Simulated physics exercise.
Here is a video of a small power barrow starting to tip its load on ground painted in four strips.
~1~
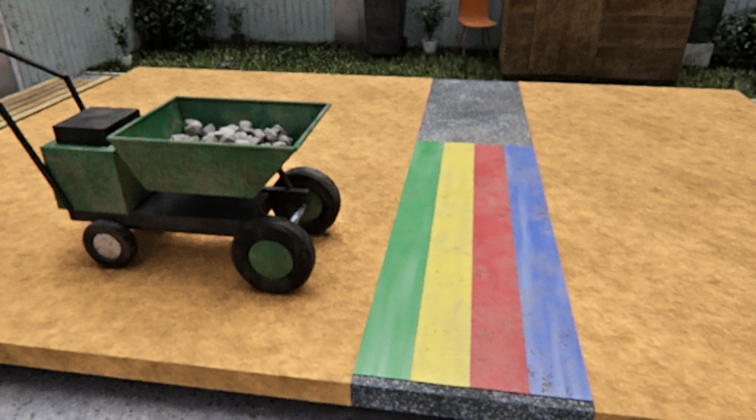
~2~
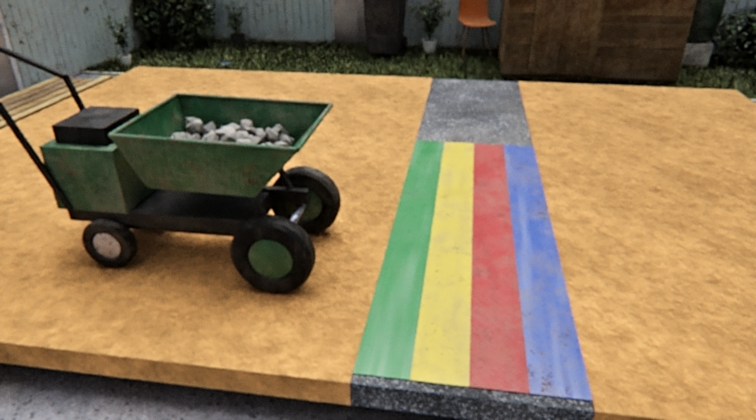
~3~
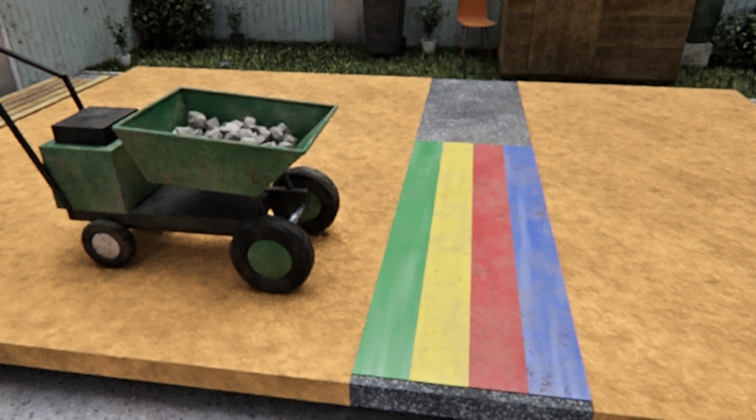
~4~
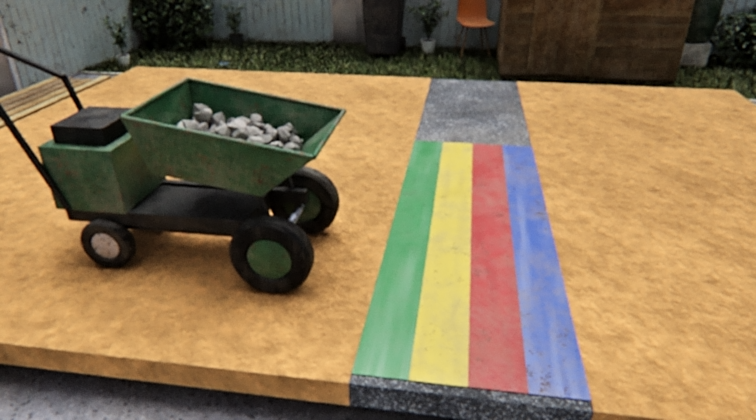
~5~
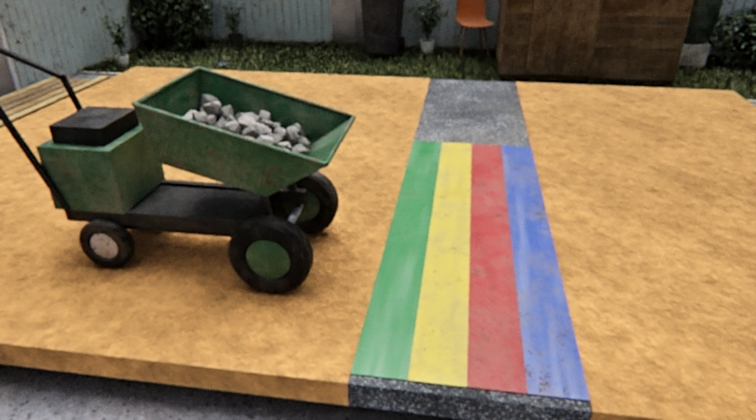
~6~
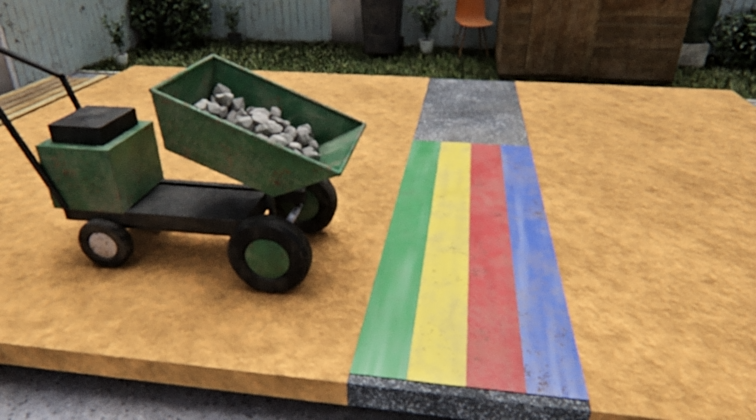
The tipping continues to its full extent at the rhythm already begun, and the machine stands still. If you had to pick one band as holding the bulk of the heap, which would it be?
I would pick yellow.
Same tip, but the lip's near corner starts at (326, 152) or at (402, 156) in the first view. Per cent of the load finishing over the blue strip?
First spot 10 per cent, second spot 40 per cent.
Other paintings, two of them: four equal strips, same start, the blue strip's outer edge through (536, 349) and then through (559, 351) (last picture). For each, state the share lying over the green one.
Near 20 in a hundred and near 20 in a hundred.
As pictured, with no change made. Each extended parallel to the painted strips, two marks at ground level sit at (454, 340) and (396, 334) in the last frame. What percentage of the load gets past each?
About 30 and 70 per cent.
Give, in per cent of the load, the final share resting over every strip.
In percent: Green strip 20, yellow strip 40, red strip 15, blue strip 5.
Just after the last frame, skip tipped steeply; every one in the skip.
A moment on, skip tipped right over; roughly two thirds in the skip; about a tenth over the green strip; roughly a quarter over the yellow strip; just a few over the red strip.
Further on, skip tipped right over; about a tenth in the skip; roughly a quarter over the green strip; roughly half over the yellow strip; about a tenth over the red strip; about a tenth over the blue strip.
When it is over, skip tipped right over; about a tenth in the skip; roughly a quarter over the green strip; roughly half over the yellow strip; about a tenth over the red strip; about a tenth over the blue strip.
